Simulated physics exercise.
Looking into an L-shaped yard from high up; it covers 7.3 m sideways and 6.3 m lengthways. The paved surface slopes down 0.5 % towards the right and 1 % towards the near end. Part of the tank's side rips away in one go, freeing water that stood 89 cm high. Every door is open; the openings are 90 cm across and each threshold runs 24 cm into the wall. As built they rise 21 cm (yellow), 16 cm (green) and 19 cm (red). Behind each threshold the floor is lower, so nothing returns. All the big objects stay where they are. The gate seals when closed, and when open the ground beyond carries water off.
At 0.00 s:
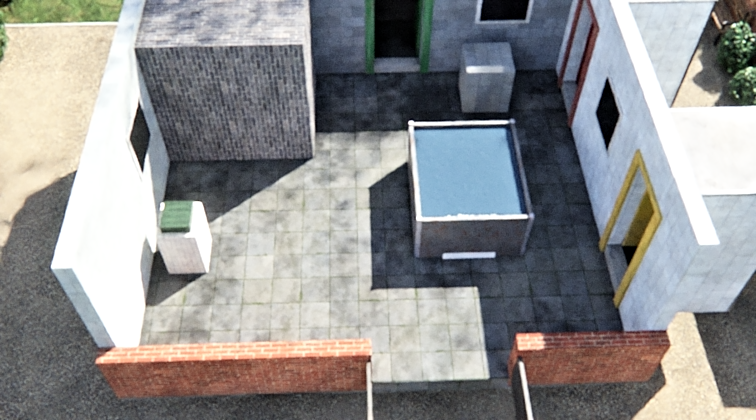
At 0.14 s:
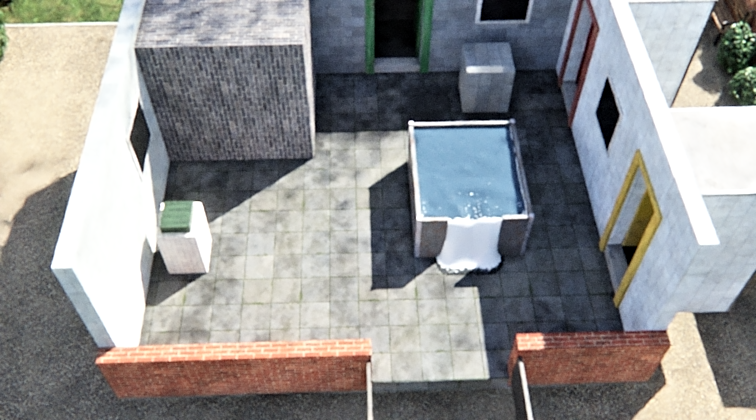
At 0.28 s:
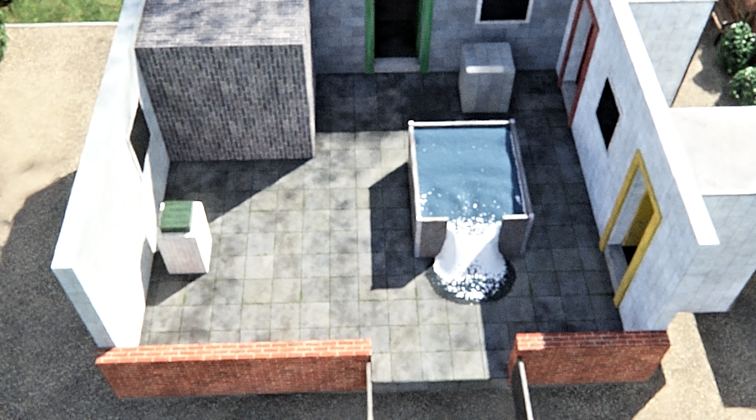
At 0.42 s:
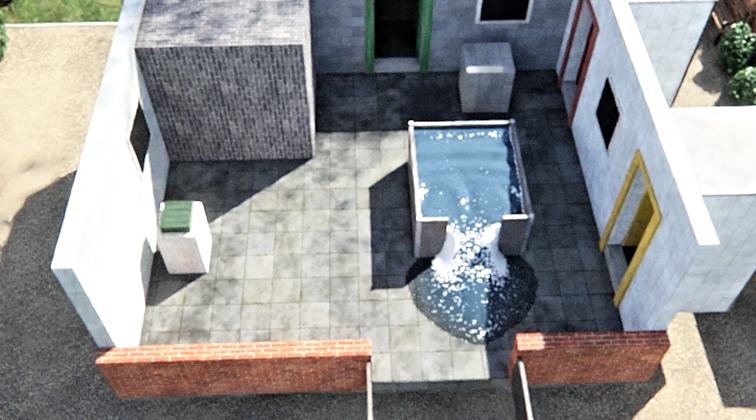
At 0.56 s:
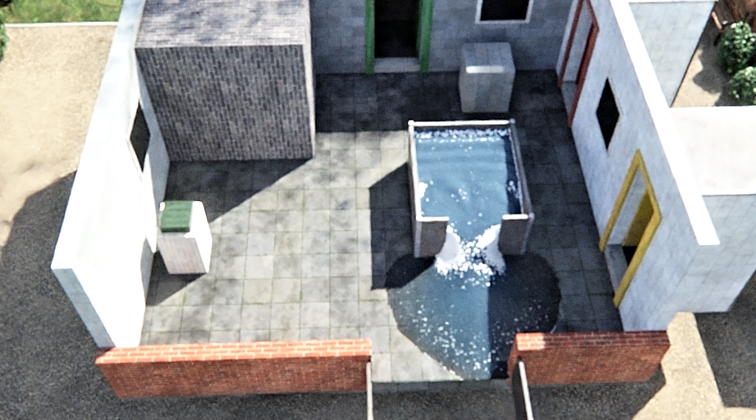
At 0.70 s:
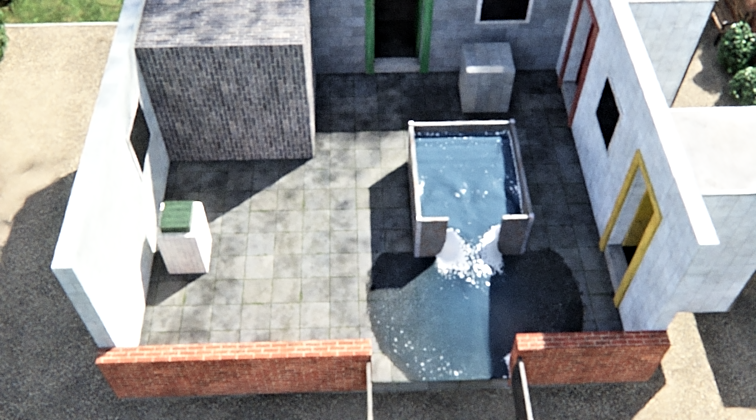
Water bursts through the tank's near side and spreads across the paving between the brick walls.
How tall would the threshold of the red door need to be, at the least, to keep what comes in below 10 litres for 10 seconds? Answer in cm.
Some 9 cm above the ground.
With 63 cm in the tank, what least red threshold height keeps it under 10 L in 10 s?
About 5.0 cm.
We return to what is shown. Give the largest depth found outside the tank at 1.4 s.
About 51 cm.
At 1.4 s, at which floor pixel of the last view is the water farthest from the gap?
Around (284, 369).
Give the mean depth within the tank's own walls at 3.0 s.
Some 37 cm.
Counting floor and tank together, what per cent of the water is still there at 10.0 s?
Roughly 48 in a hundred.
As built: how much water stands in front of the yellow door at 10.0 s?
Some 4.5 cm.
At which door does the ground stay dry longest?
Last comes the green one.
After 1.4 s water covers 20 % of the floor, deepest (51 cm) near (626, 359); it has not reached the red door.
After 3.0 s water covers 35 % of the floor, deepest (30 cm) near (467, 261); it has not reached the red door.
After 10.0 s water covers 70 % of the floor, deepest (10 cm) near (614, 360); 8 cm at the red door, 0 litres in over its 19 cm threshold.
At the red door as built, the water arrived by 3.6 s and peaked near 12 cm at 7.4 s.
With a threshold of 8 cm, 18 litres would have come in within the 10 s; with 10.5 cm, 4 litres. So under 10 litres takes about 9 cm.
